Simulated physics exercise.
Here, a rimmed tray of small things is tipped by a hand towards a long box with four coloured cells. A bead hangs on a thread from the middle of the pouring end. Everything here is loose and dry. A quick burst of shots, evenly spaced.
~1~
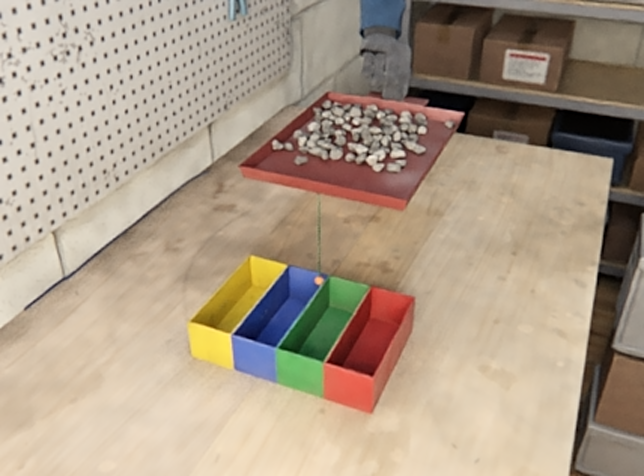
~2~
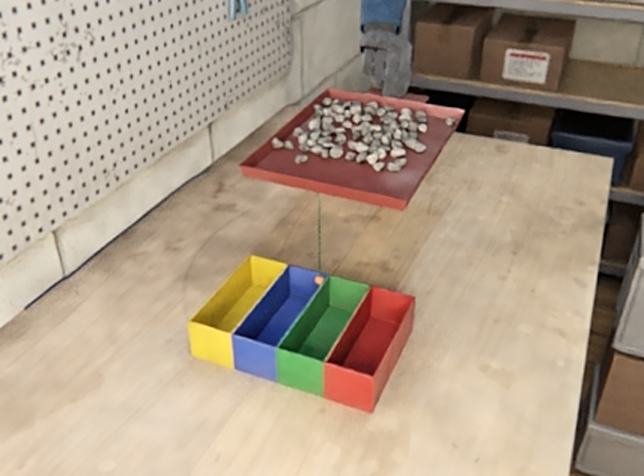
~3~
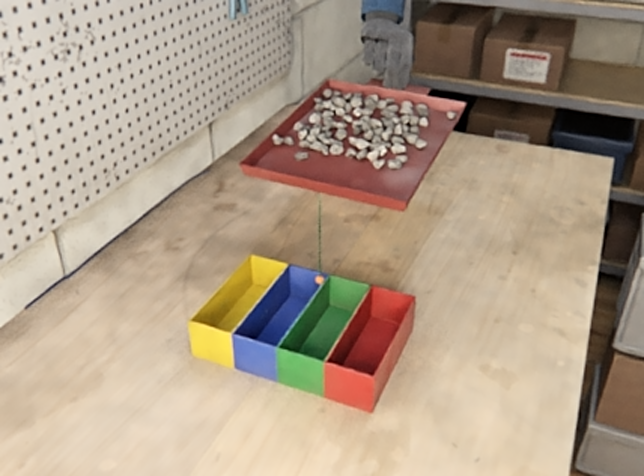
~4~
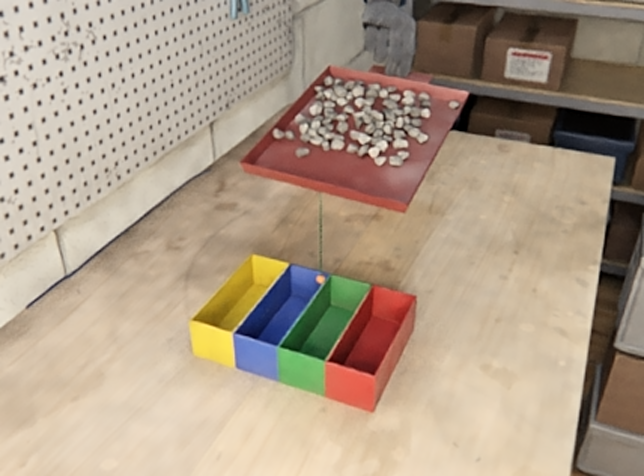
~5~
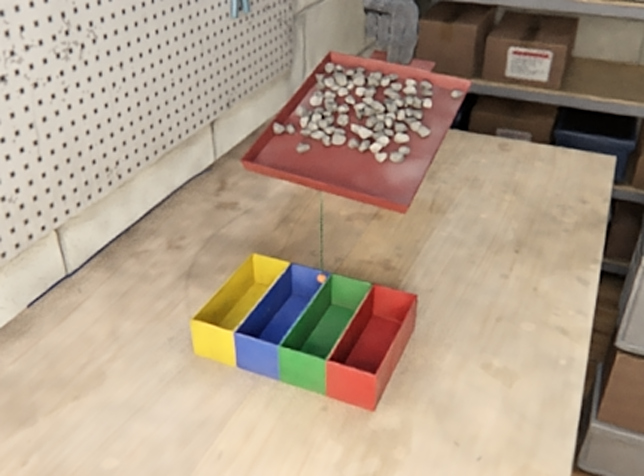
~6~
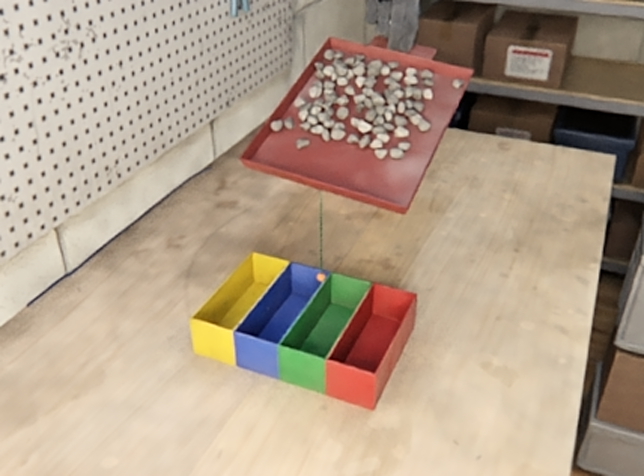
A red rimmed tray of small grey stones starts out nearly level above a box with yellow, blue, green and red cells. The gloved hand at its back edge raises that side, and the tray tilts gradually steeper toward the front, while the stones stay bunched on it and the box stays still.
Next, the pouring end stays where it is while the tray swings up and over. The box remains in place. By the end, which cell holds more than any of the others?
That would be the red one.
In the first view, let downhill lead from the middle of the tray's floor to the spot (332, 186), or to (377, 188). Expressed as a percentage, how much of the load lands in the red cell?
20 %, give or take, and then 60 %.
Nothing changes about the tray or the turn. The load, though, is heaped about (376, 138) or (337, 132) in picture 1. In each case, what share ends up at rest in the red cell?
Shares in turn: 50 % and 40 %.
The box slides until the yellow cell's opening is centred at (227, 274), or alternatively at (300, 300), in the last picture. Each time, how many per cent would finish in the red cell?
Close to 30 in a hundred first, close to 10 in a hundred second.
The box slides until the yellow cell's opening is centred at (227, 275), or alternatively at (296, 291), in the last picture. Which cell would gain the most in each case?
That red cell, then green.
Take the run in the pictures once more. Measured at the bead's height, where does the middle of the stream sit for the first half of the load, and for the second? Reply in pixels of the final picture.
I'd say around (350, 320) at first, then around (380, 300).
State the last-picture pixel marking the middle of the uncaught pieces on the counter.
Estimate: About (459, 417).
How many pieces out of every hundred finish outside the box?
20 %.
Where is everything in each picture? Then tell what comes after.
In the first frame, corners of the pouring end (244, 165) and (404, 198), level; middle of the load (358, 132), bits of gravel; bead on its thread (319, 281); yellow cell (211, 342); blue cell (254, 356); green cell (300, 370); red cell (348, 385).
In the second frame, corners of the pouring end (244, 164) and (404, 198), level; middle of the load (359, 130).
In the third frame, corners of the pouring end (244, 163) and (404, 199), tipped barely, lowest at the right corner; middle of the load (359, 124).
In the fourth frame, corners of the pouring end (245, 161) and (405, 201), tipped a little, lowest at the right corner; middle of the load (361, 116).
In the fifth frame, corners of the pouring end (245, 159) and (406, 203), tipped a little, lowest at the right corner; middle of the load (362, 107).
In the sixth frame, corners of the pouring end (244, 157) and (405, 204), tipped clearly, lowest at the right corner; middle of the load (361, 98); yellow cell (213, 339); blue cell (256, 352); green cell (302, 367); red cell (350, 382).
Just after the last frame, tray tipped steeply; the larger part on the tray; just a few in the blue cell; roughly a quarter falling or outside the box.
A moment on, tray tipped past a quarter turn; about a tenth on the tray; roughly half in the red cell; roughly a quarter in the green cell; just a few in the blue cell; roughly a quarter falling or outside the box.
Further on, tray tipped past a quarter turn; roughly half in the red cell; roughly a quarter in the green cell; just a few in the blue cell; about a tenth falling or outside the box.
When it is over, tray tipped past a quarter turn; roughly half in the red cell; roughly a quarter in the green cell; just a few in the blue cell; not one in the yellow cell; about a tenth outside the box.
